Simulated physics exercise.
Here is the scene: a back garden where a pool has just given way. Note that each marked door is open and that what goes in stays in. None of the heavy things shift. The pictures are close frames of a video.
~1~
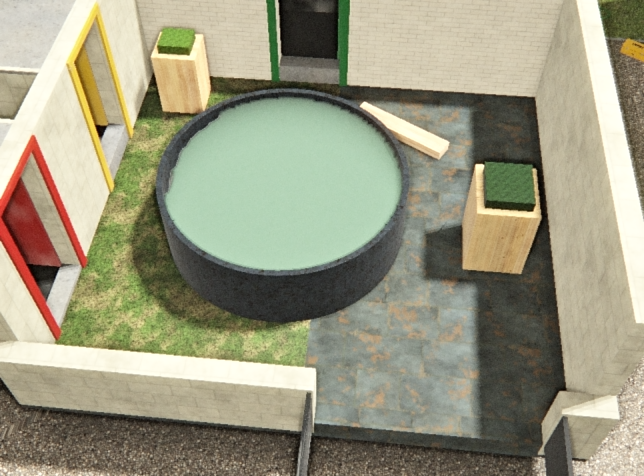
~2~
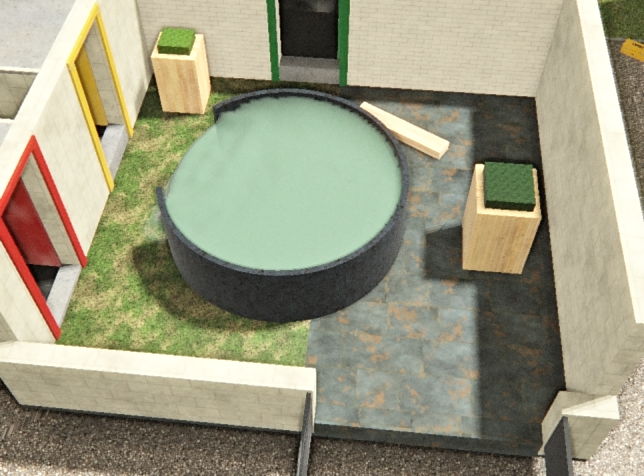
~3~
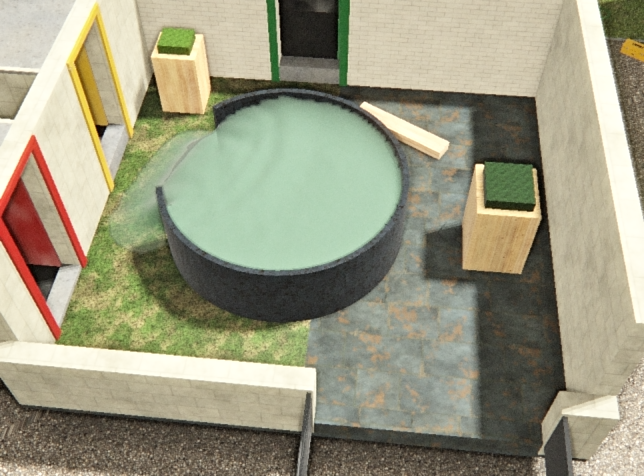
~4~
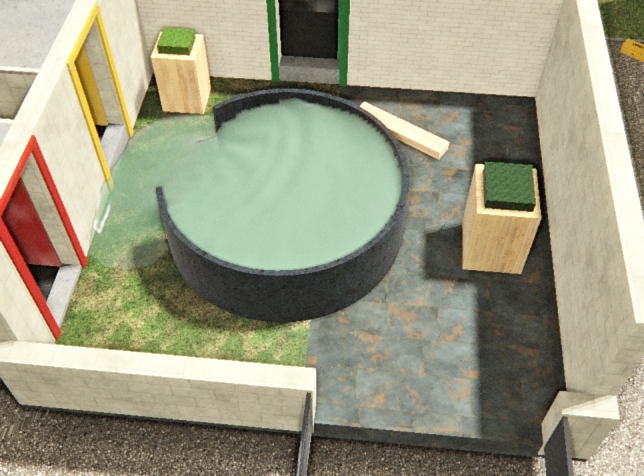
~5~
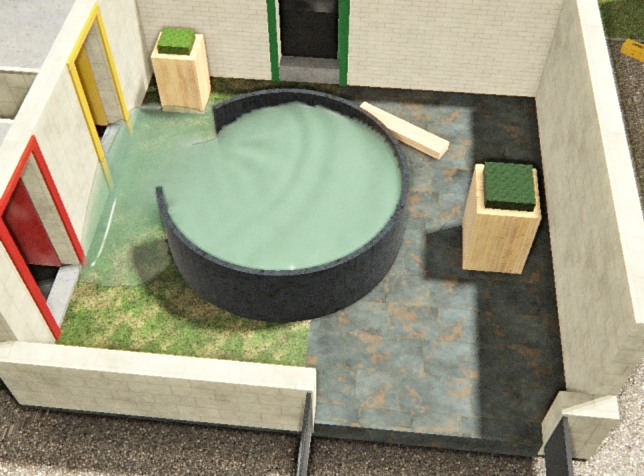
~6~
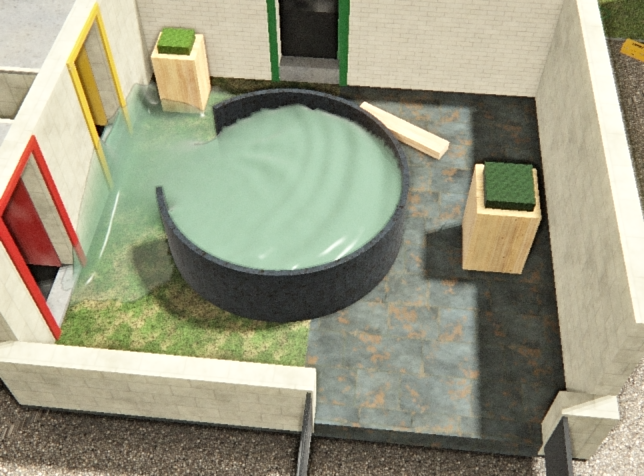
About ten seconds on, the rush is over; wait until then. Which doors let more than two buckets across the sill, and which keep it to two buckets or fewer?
One by one: The red door will get more than two buckets, the yellow door will get more than two buckets, the green door will get two buckets at most.
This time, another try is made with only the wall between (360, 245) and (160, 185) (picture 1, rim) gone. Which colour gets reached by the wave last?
Coming last is the door marked green.
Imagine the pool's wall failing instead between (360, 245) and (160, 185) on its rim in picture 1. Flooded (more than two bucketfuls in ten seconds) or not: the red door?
Checking each one, red door overshoots.
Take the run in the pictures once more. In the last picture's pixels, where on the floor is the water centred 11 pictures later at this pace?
Somewhere around (234, 205) in the last view.
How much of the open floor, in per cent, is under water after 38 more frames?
My estimate is roughly 95 percent.
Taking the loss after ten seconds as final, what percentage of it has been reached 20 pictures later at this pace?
Share gone by then: About 30 %.
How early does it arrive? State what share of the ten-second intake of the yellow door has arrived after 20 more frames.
Near 90 per cent, give or take.
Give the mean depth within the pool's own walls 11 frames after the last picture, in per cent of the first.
Close to 56 %.
A moment on, water covers 30 % of the floor; the red door under two buckets in, the yellow door far over two buckets in, the green door not reached.
Next, water covers 45 % of the floor; the red door over two buckets in, the yellow door far over two buckets in, the green door wet at the sill, nothing in.
Then, water covers 80 % of the floor; the red door over two buckets in, the yellow door far over two buckets in, the green door wet at the sill, nothing in.
Later, water covers 95 % of the floor; the red door far over two buckets in, the yellow door far over two buckets in, the green door wet at the sill, nothing in.
In the end, water covers 100 % of the floor; the red door far over two buckets in, the yellow door far over two buckets in, the green door wet at the sill, nothing in.
